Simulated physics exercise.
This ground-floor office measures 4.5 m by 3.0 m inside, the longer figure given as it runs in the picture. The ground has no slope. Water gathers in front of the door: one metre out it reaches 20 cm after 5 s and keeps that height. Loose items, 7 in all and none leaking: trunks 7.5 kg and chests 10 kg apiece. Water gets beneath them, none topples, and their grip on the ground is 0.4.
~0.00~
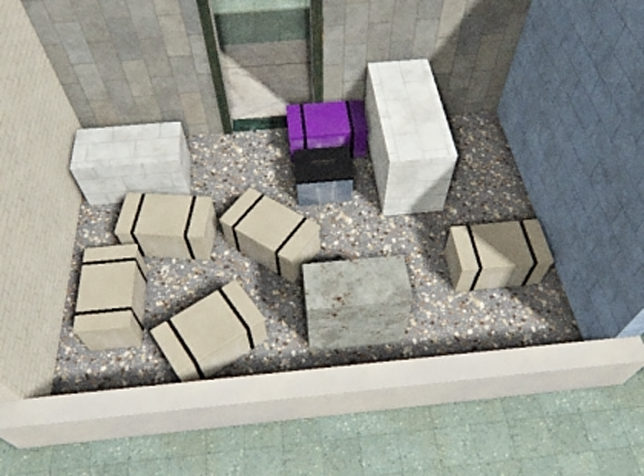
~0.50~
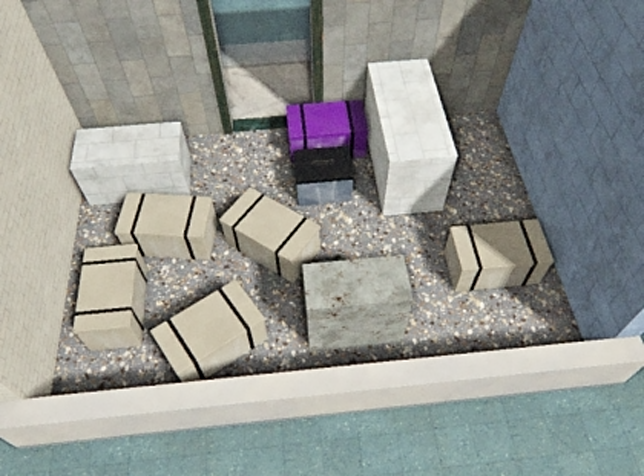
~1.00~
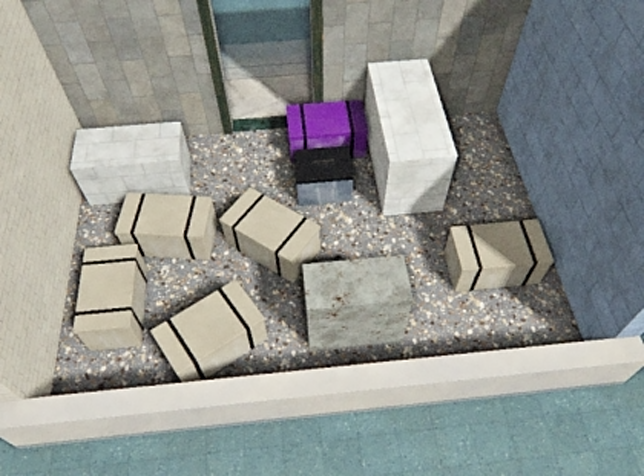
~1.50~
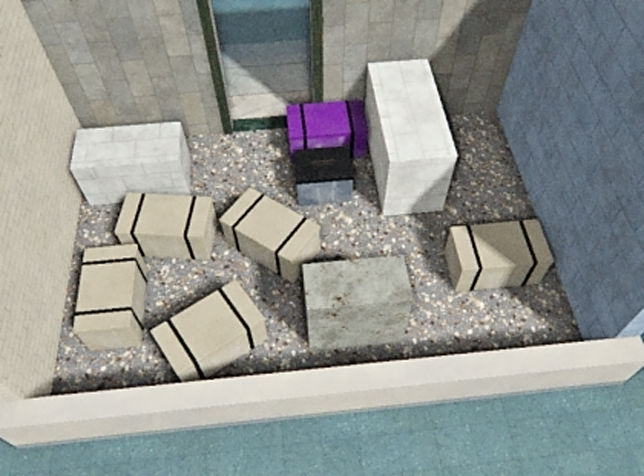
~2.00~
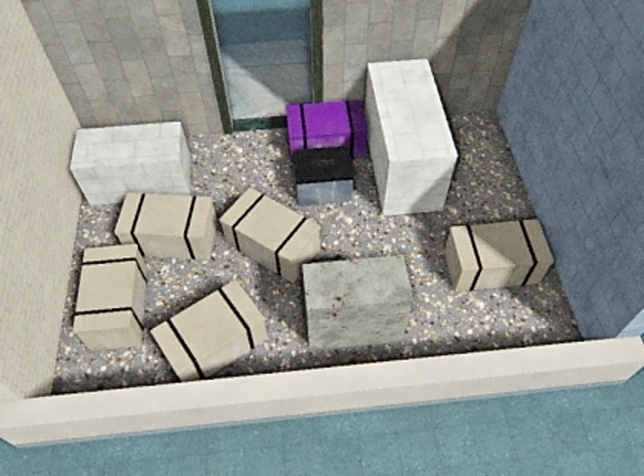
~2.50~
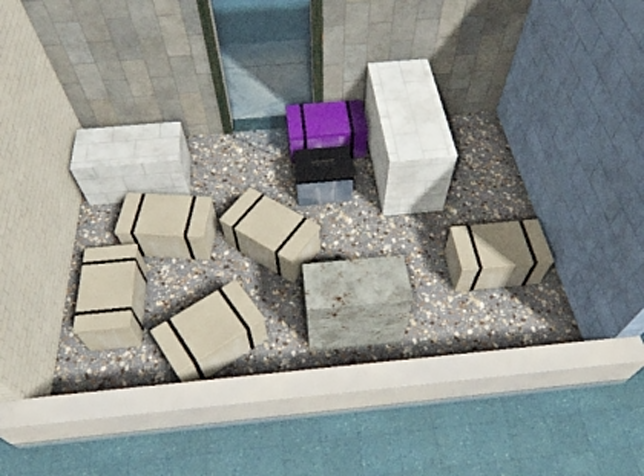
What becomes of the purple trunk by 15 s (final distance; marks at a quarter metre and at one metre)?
Purple trunk ends far away.
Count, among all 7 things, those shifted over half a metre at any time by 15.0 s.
That makes 7.
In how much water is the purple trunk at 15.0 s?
Roughly 13 cm.
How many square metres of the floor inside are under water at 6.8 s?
Roughly 9.5 m2.
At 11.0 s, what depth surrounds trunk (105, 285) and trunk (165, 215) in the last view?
Roughly 8 and 7 cm.
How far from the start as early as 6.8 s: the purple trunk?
About 100 cm.
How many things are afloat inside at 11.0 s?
I count 7.
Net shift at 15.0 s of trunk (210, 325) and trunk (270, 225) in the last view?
In turn: 140 cm, 120 cm.
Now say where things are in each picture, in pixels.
The first frame shows the purple trunk at (326, 118), on the bottom; water covers 0.0 m2; 0 of 7 have shifted.
The second frame shows the purple trunk at (326, 118), on the bottom; water covers 0.0 m2; 0 of 7 have shifted.
The third frame shows the purple trunk at (326, 118), on the bottom; water covers 0.0 m2; 0 of 7 have shifted.
The fourth frame shows the purple trunk at (326, 118), on the bottom; water covers 0.0 m2; 0 of 7 have shifted.
The fifth frame shows the purple trunk at (326, 118), on the bottom; water covers 0.0 m2; 0 of 7 have shifted.
The sixth frame shows the purple trunk at (326, 118) rests on the ground; 0.1 m2 under water; 0 of 7 have shifted.
After 3.5 s the purple trunk is near (329, 122), 0.1 m from its start, aground; 0 afloat.
After 6.8 s the purple trunk is near (363, 194), 1.1 m from its start, afloat; 6 afloat.
After 11.0 s the purple trunk is near (445, 223), 1.7 m from its start, afloat; 7 afloat.
After 15.0 s the purple trunk is near (469, 214), 1.8 m from its start, afloat; 7 afloat.
